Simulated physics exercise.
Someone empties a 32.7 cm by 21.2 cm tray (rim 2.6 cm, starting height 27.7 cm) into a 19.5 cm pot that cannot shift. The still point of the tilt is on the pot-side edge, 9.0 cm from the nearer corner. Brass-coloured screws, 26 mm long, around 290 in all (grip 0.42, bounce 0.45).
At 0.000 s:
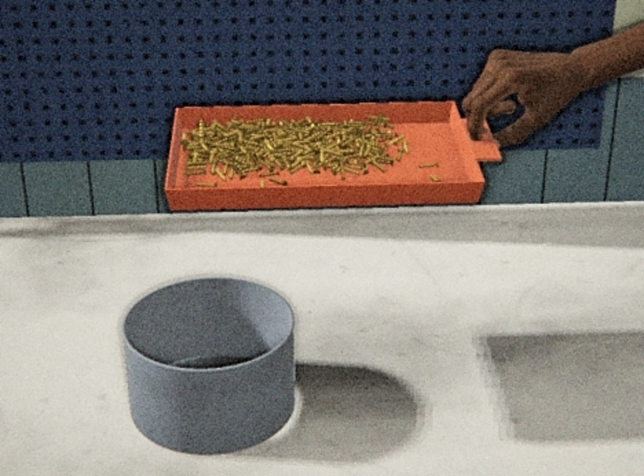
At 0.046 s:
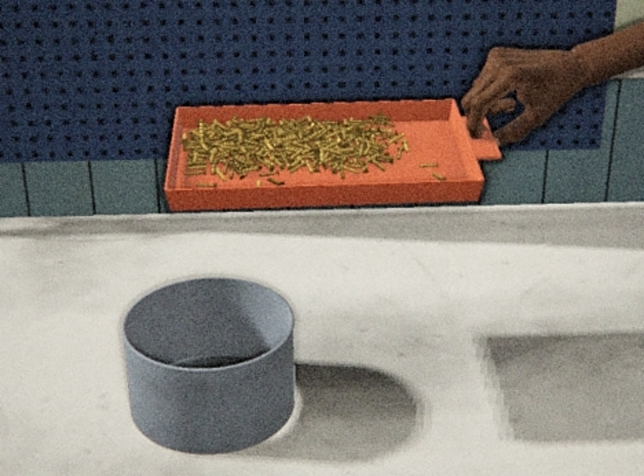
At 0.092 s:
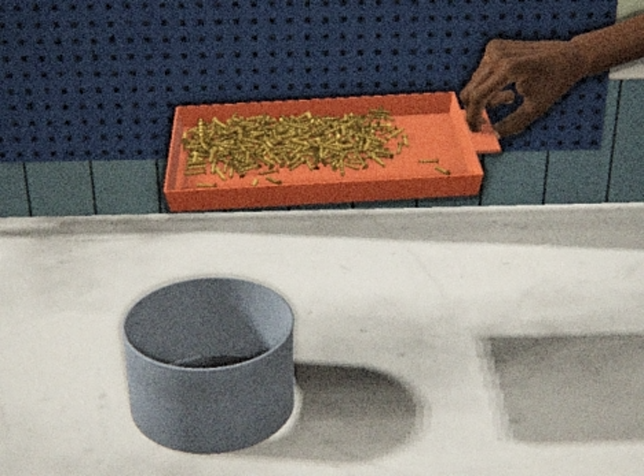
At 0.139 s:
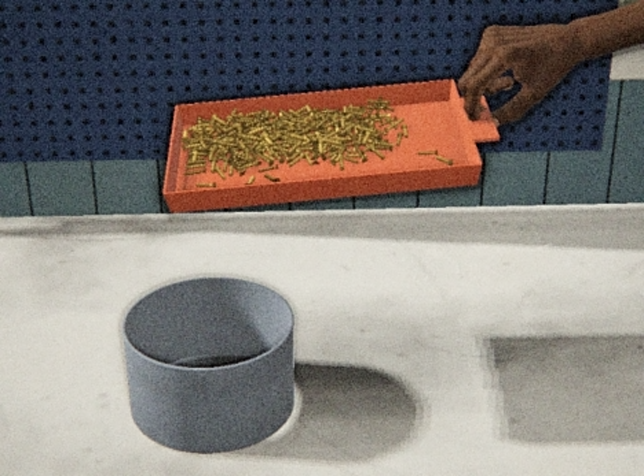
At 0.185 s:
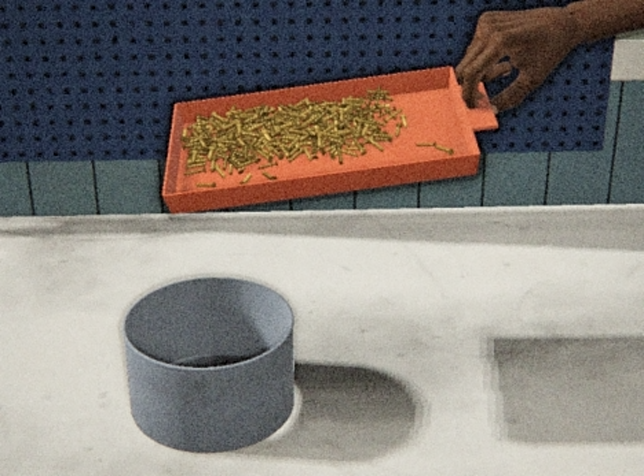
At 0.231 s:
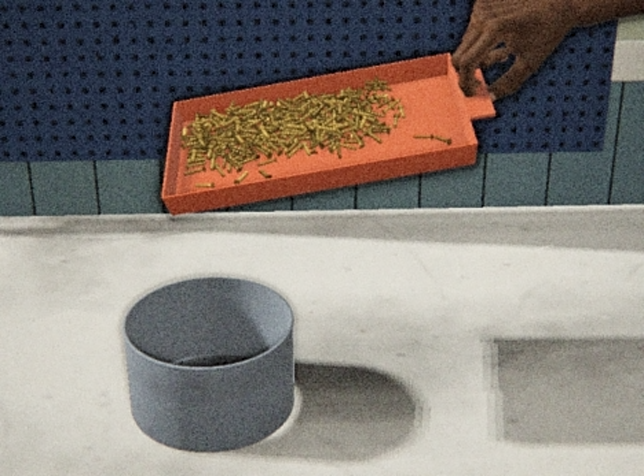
At a pale, marbled counter before a dark blue dotted panel and grey-green boards, the view looks slightly down from the front and stays still. A hand at the right grips the tab of a shallow orange-red tray scattered with small brass-coloured screws, above and behind an open blue-grey pot at lower left. The hand raises the tray's right end, slowly and then faster, tilting it modestly down toward the left.
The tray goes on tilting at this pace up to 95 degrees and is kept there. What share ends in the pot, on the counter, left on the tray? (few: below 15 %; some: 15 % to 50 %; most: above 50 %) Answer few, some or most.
In the pot: Most; on the counter: Some; left on the tray: Few.
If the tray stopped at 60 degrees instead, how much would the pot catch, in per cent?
It would be near 20 per cent.
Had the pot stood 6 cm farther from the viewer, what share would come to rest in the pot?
Then about 25 per cent.
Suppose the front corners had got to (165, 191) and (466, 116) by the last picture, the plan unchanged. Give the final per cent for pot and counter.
Pot 30, counter 70.
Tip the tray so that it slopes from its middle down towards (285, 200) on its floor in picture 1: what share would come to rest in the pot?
About 90 per cent.
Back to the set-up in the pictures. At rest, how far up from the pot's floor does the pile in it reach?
Roughly 3.5 cm.
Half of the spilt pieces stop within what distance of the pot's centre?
About 18 cm.
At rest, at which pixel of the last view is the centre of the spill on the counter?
Near (84, 390).
After 0.84 s, tilt 50 degrees; the tray holds 100 %, the pot 0 %.
Then, at 1.25 s, tilt 77 degrees; the tray holds 75 %, the pot 15 %.
After 1.74 s, tilt 95 degrees; the tray holds 0 %, the pot 65 %.
In the end, at 2.9 s, pot 75 %, counter 25 %, tray 0 %.
